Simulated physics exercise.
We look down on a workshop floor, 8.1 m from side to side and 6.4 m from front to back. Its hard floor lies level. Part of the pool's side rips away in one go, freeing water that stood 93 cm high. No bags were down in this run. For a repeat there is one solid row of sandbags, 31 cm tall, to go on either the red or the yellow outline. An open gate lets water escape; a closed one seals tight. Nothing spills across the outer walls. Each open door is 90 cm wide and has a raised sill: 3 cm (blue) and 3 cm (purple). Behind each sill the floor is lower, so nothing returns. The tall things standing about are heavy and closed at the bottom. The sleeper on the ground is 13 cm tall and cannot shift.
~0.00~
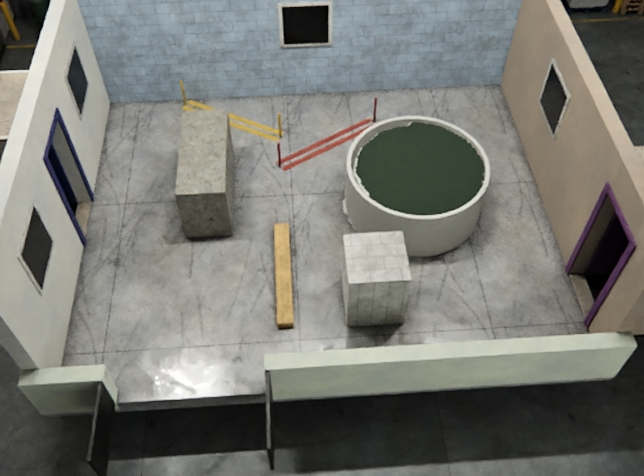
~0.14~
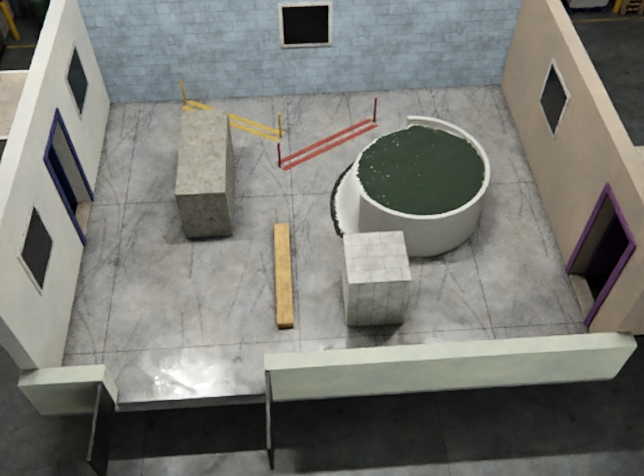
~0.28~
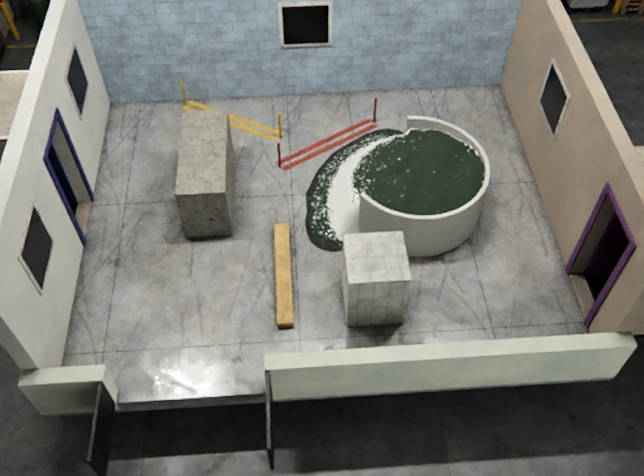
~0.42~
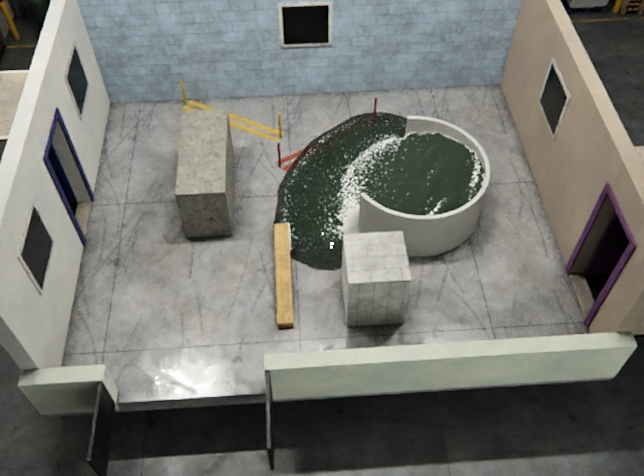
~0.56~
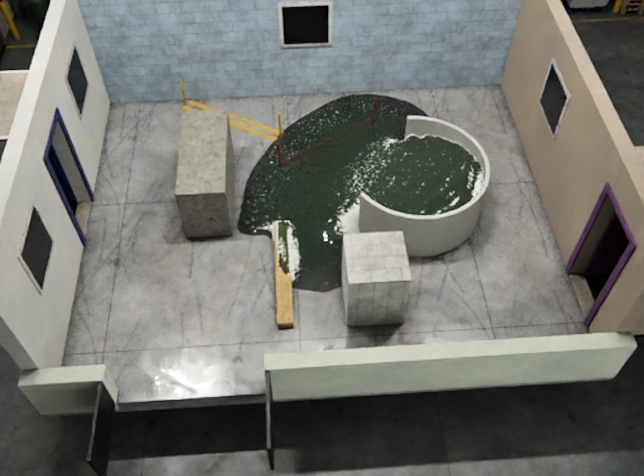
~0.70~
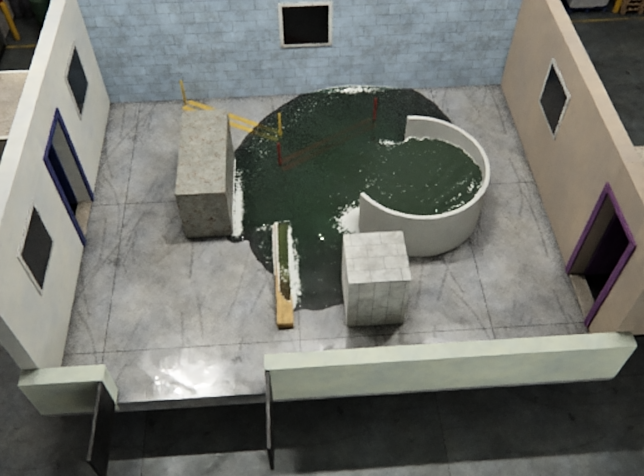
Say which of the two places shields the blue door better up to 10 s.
The red mark.
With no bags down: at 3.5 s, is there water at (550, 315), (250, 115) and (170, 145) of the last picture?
In that order: Dry, wet, flooded.
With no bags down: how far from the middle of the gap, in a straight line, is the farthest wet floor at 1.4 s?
Roughly 4.8 m.
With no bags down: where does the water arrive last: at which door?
Last comes the purple one.
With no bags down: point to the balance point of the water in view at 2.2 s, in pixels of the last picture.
At about (296, 168).
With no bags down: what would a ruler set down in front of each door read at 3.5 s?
Depths in cm: Blue 8, purple 0.
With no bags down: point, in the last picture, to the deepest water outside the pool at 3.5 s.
At about (117, 117).
After 1.4 s water covers 40 % of the floor and is deepest (44 cm) near (243, 183) in the run without bags; in at the blue door, 0 L with no bags, 0 L with the row on red, 0 L on yellow.
After 2.2 s water covers 55 % of the floor and is deepest (58 cm) near (111, 106) in the run without bags; in at the blue door, 0 L with no bags, 0 L with the row on red, 0 L on yellow.
After 3.5 s water covers 75 % of the floor and is deepest (34 cm) near (117, 117) in the run without bags; in at the blue door, 1 L with no bags, 0 L with the row on red, 1 L on yellow.
After 6.0 s water covers 90 % of the floor and is deepest (17 cm) near (135, 354) in the run without bags; in at the blue door, 31 L with no bags, 1 L with the row on red, 24 L on yellow.
After 10.0 s water covers 100 % of the floor and is deepest (11 cm) near (446, 366) in the run without bags; in at the blue door, 47 L with no bags, 2 L with the row on red, 37 L on yellow.
